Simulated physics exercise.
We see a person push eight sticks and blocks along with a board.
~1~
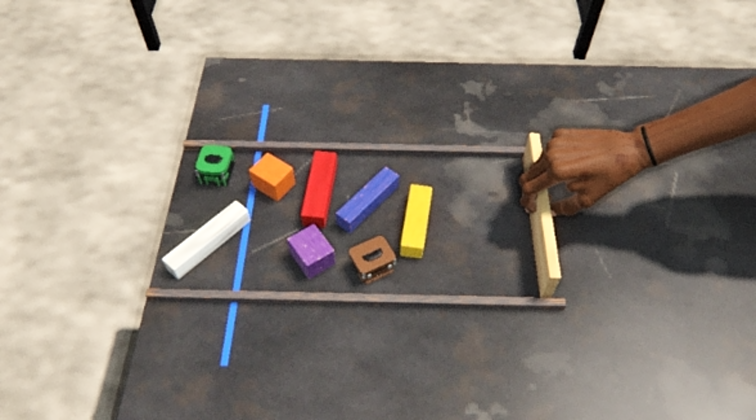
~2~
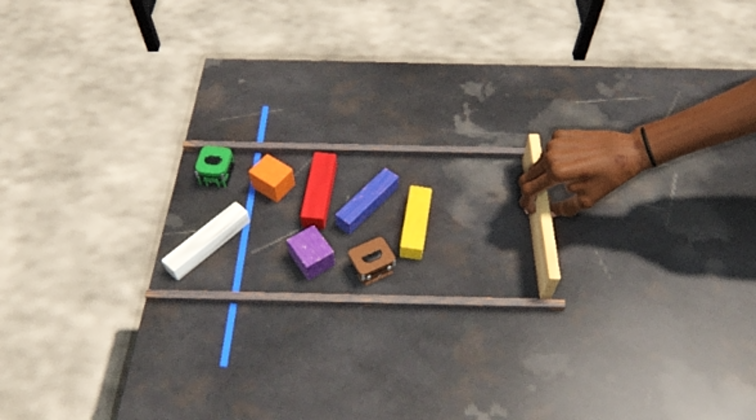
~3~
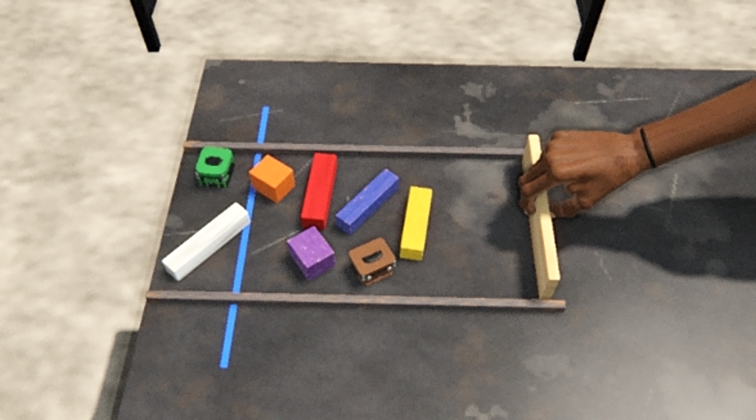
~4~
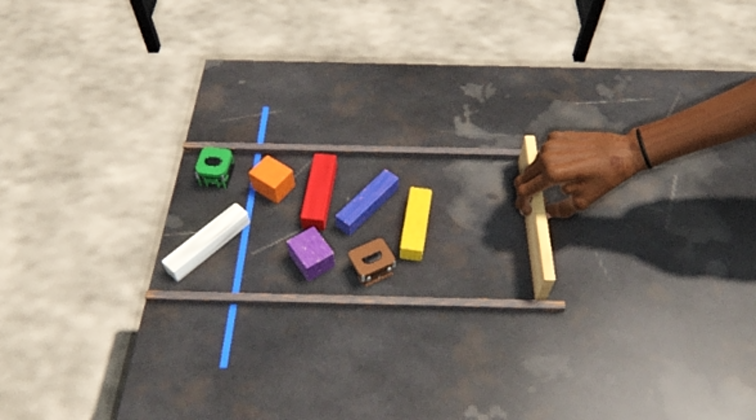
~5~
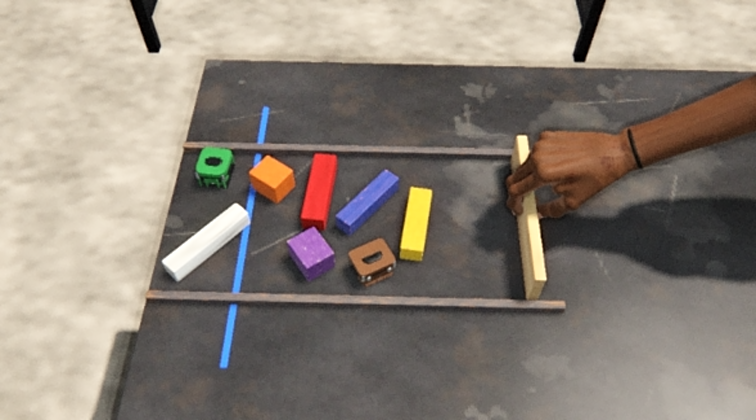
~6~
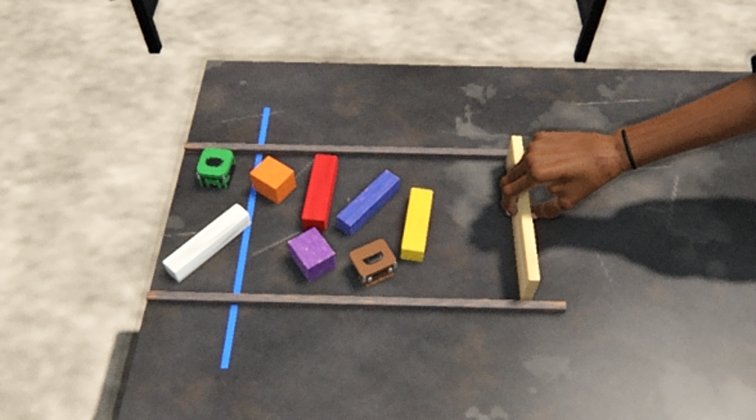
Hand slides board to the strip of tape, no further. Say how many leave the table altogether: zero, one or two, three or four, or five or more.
Lost: One or two.
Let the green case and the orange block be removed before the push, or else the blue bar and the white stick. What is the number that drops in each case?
Fallen: 0 in the first try, 0 in the other.
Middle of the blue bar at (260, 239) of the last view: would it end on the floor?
I reckon from there it stays aboard.
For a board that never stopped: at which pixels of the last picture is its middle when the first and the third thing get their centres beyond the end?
The middle is near (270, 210) first and near (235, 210) after.
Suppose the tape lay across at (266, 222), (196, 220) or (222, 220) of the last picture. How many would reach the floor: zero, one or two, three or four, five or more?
Falls: Just one or two; five or more; 3 or 4.
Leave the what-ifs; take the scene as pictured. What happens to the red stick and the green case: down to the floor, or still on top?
Once it all settles, the red stick is still up; as for the green case, it ends up below.
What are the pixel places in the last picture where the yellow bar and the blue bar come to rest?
Answer: First (236, 222), after that (224, 188).
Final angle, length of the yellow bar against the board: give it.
It works out to near 0°.
A little later, none off yet; green case at rest near (217, 169); white stick at rest near (208, 242); orange block at rest near (273, 180).
Next, none off yet; green case at rest near (217, 169); white stick at rest near (208, 242); orange block shifted a little near (253, 180).
When it is over, the number that fall off is one or two; down, green case.
